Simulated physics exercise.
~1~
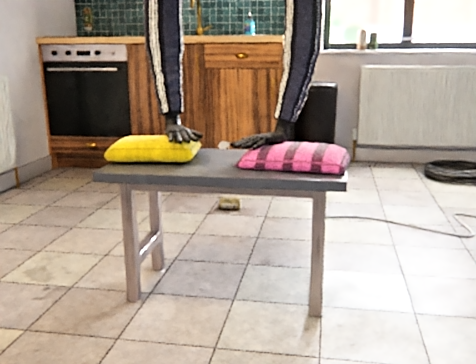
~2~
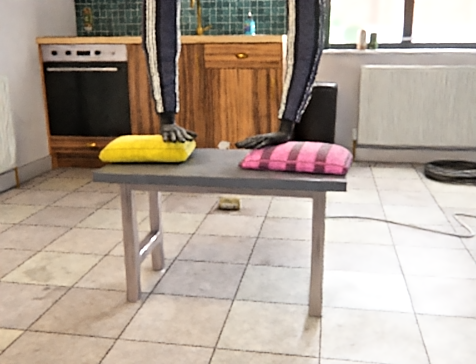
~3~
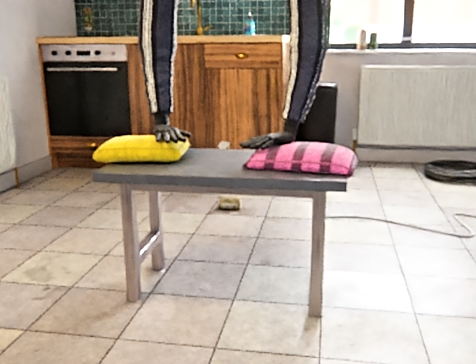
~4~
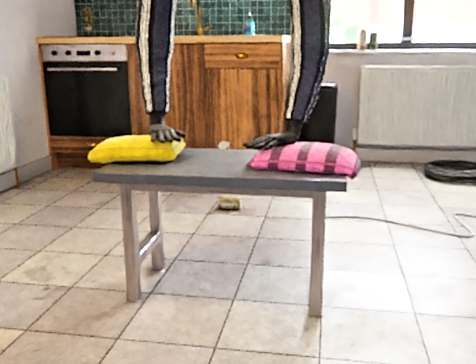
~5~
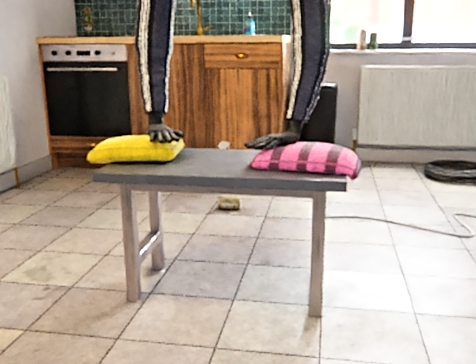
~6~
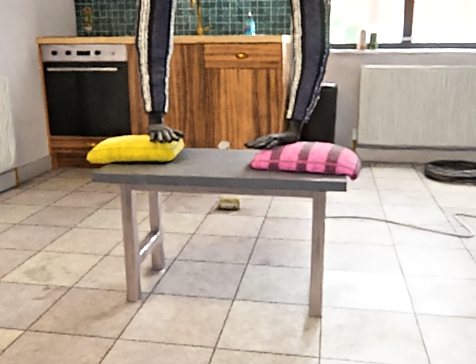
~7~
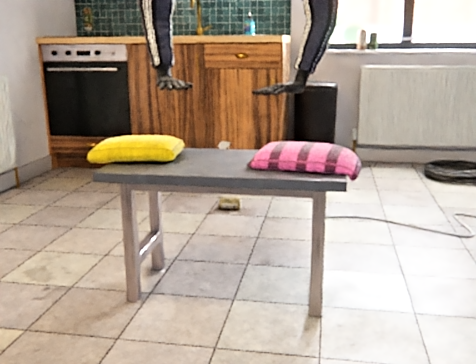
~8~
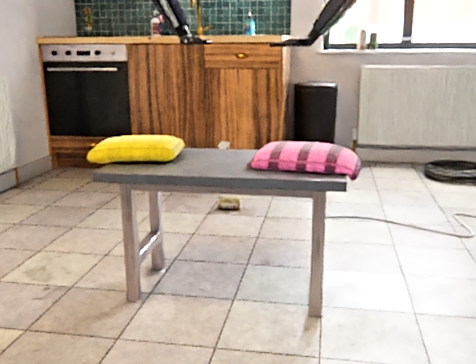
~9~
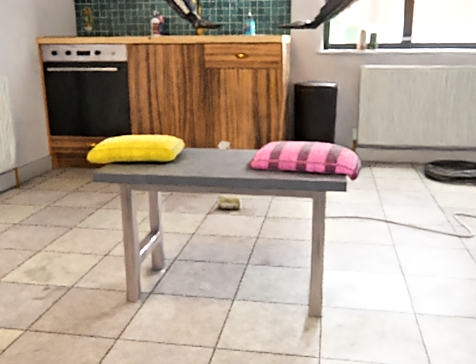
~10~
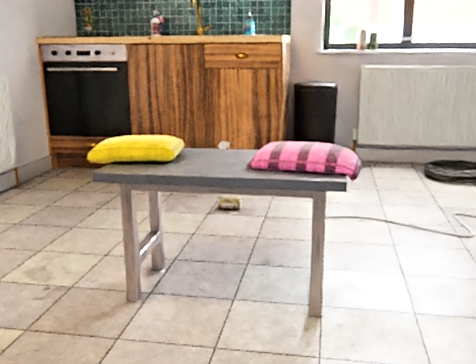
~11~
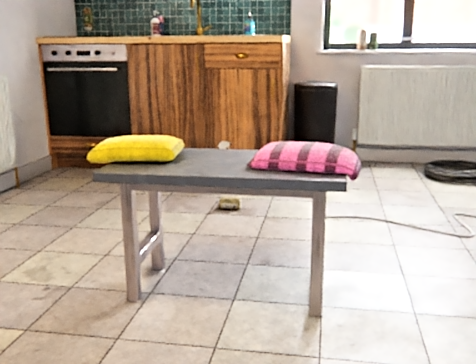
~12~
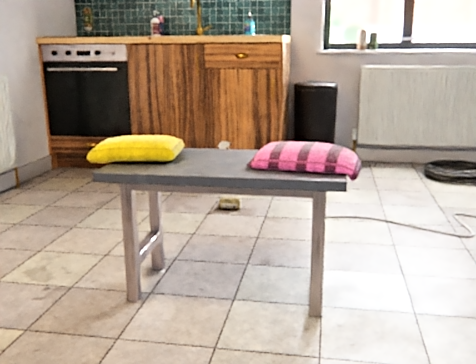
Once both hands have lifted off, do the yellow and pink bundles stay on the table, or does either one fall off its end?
Both stay on the table. The yellow bundle keeps its place at the left end and the pink striped one keeps its place at the right.
